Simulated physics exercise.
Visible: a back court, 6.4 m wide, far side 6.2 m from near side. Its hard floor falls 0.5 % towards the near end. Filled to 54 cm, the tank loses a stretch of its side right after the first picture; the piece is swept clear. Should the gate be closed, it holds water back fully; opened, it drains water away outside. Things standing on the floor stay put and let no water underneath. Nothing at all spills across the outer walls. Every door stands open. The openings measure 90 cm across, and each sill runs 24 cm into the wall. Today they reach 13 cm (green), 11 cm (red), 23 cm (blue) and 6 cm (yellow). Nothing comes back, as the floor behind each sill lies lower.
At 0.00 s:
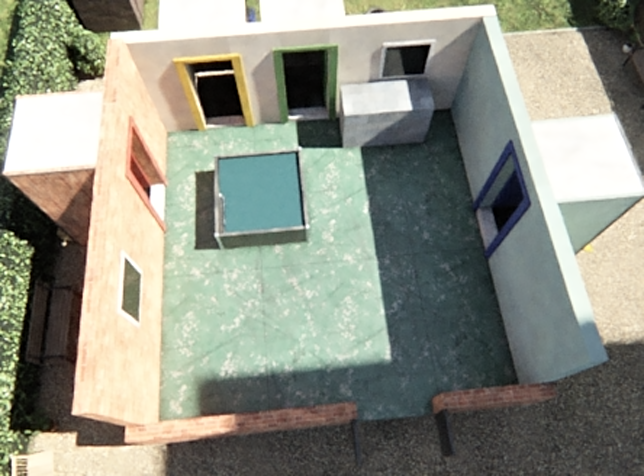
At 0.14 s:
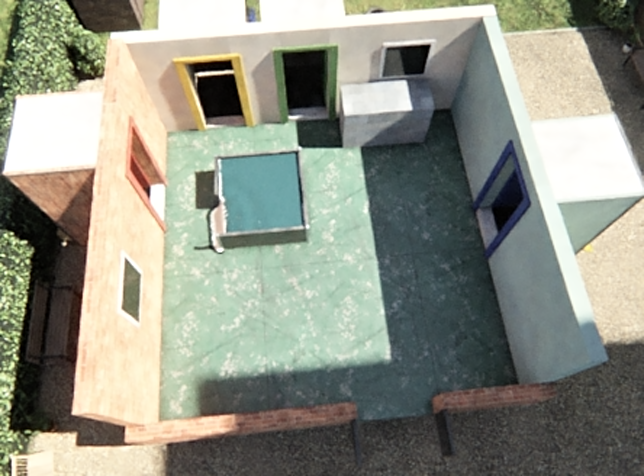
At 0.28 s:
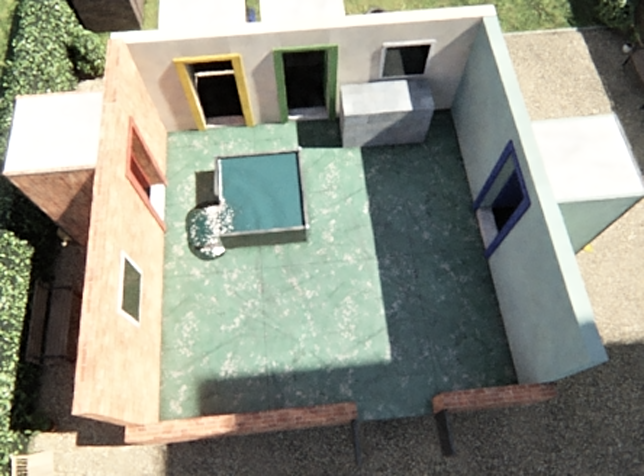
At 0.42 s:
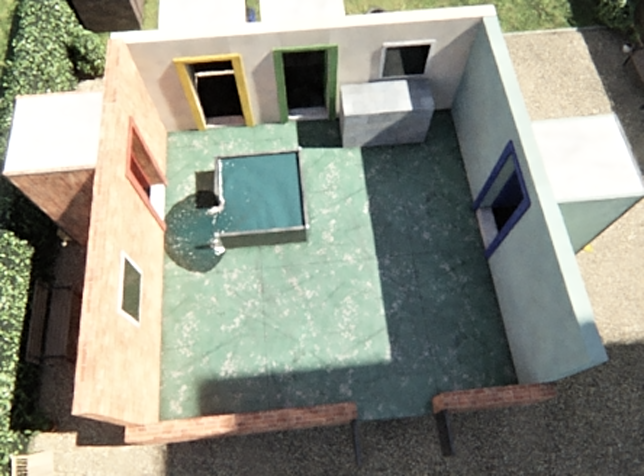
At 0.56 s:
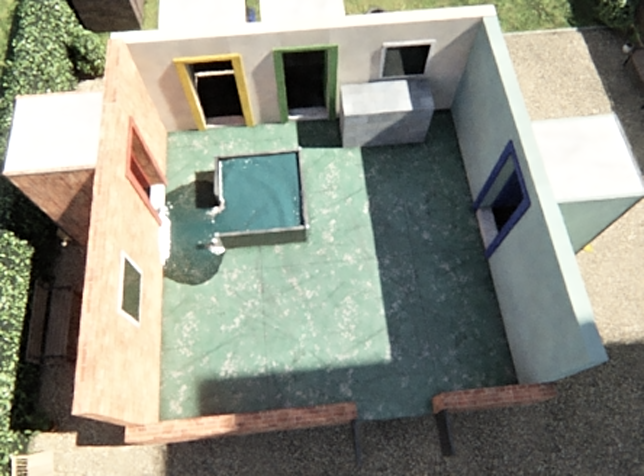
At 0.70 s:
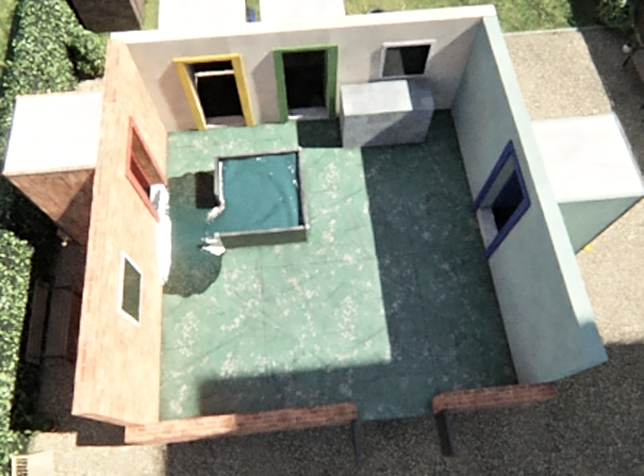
The clip opens on a roofless walled court seen from above, a square tank of still water standing on its green floor. A gap appears at the tank's left side and water pours out, spreading in a rounded, foaming pool that reaches the left wall by the red door and widens along it.
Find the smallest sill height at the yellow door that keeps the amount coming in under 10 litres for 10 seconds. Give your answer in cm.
The smallest height is roughly 6.5 cm.
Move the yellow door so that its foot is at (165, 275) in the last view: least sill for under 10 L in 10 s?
Roughly 25 cm, give or take.
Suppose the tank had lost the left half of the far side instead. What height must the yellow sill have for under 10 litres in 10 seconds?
The answer is some 30 cm.
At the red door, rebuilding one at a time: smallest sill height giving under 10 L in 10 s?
For red, a step near 24 cm.
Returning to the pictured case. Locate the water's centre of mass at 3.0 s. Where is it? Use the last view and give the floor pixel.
(226, 242).
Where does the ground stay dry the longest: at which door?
Door: Blue.
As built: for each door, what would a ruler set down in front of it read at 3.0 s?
Depth (cm): Green 0 / red 17 / blue 0 / yellow 8.
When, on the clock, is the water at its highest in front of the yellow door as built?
Around 2.8 s.
After 1.4 s water covers 10 % of the floor, deepest (36 cm) near (173, 245); it has not reached the yellow door.
After 3.0 s water covers 30 % of the floor, deepest (22 cm) near (164, 246); 8 cm at the yellow door, 2 litres in over its 6 cm sill.
After 10.0 s water covers 85 % of the floor, deepest (7 cm) near (158, 427); 4 cm at the yellow door, 13 litres in over its 6 cm sill.
At the yellow door as built, the water arrived by 2.3 s and peaked near 9 cm at 2.8 s.
Run again over the same 10 s with other heights there, 21 litres in over 5 cm, 7 litres over 7 cm. The limit of 10 litres is kept from about 6.5 cm up.
